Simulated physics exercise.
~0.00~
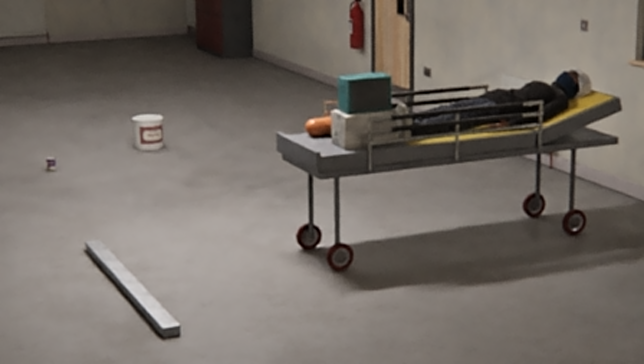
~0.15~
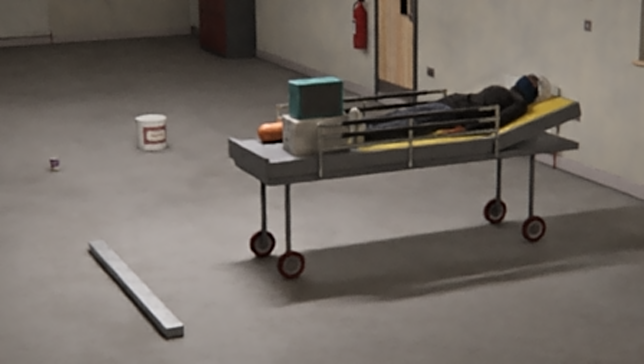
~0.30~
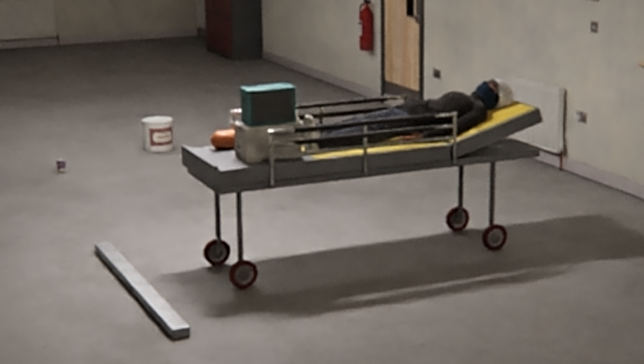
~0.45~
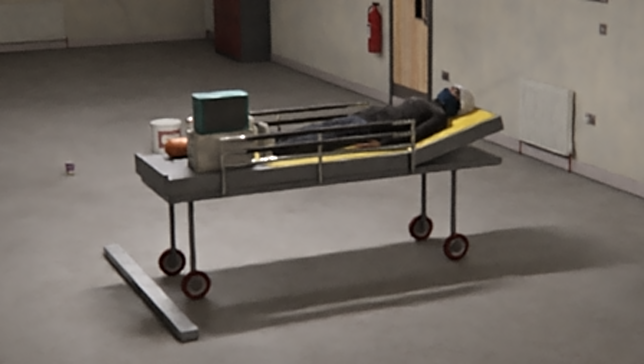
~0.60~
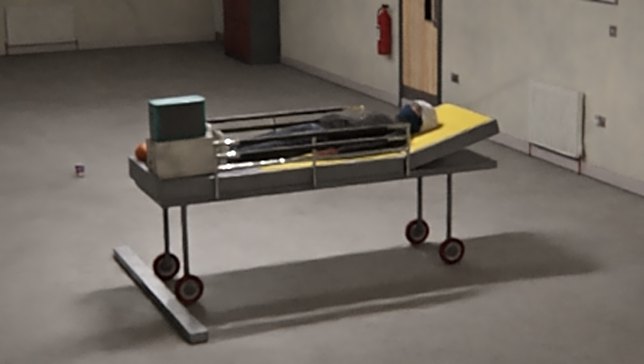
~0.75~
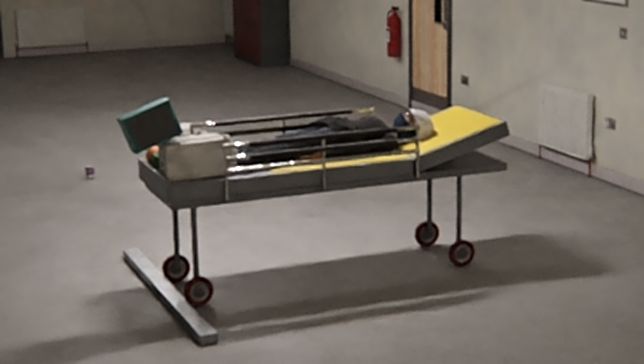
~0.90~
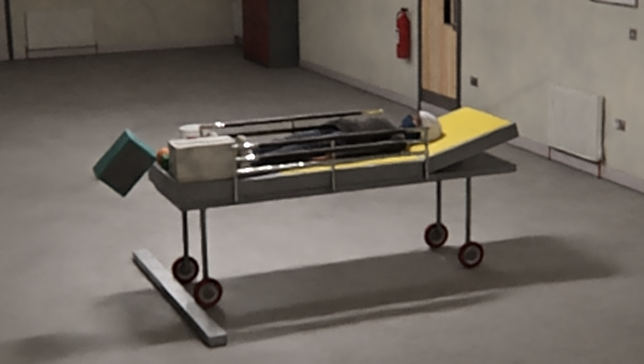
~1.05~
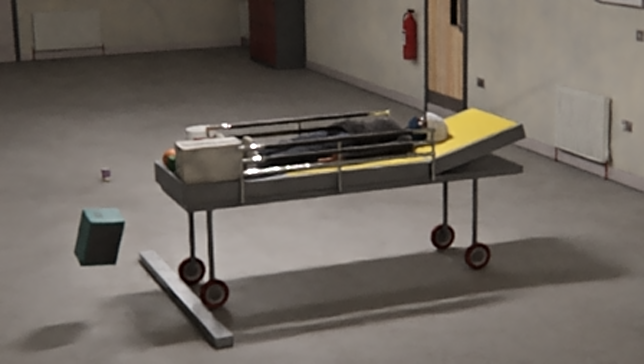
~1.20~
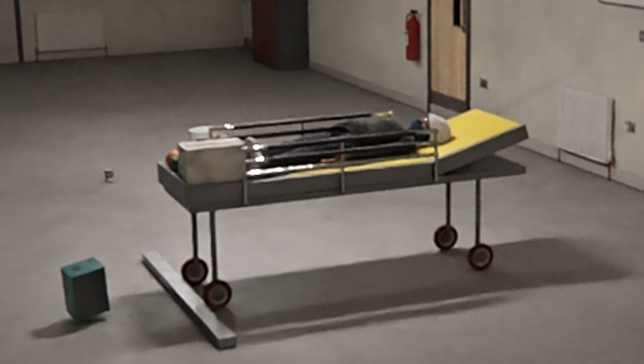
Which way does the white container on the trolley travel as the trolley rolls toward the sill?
The white container travels to the left, riding along on the foot end of the trolley.
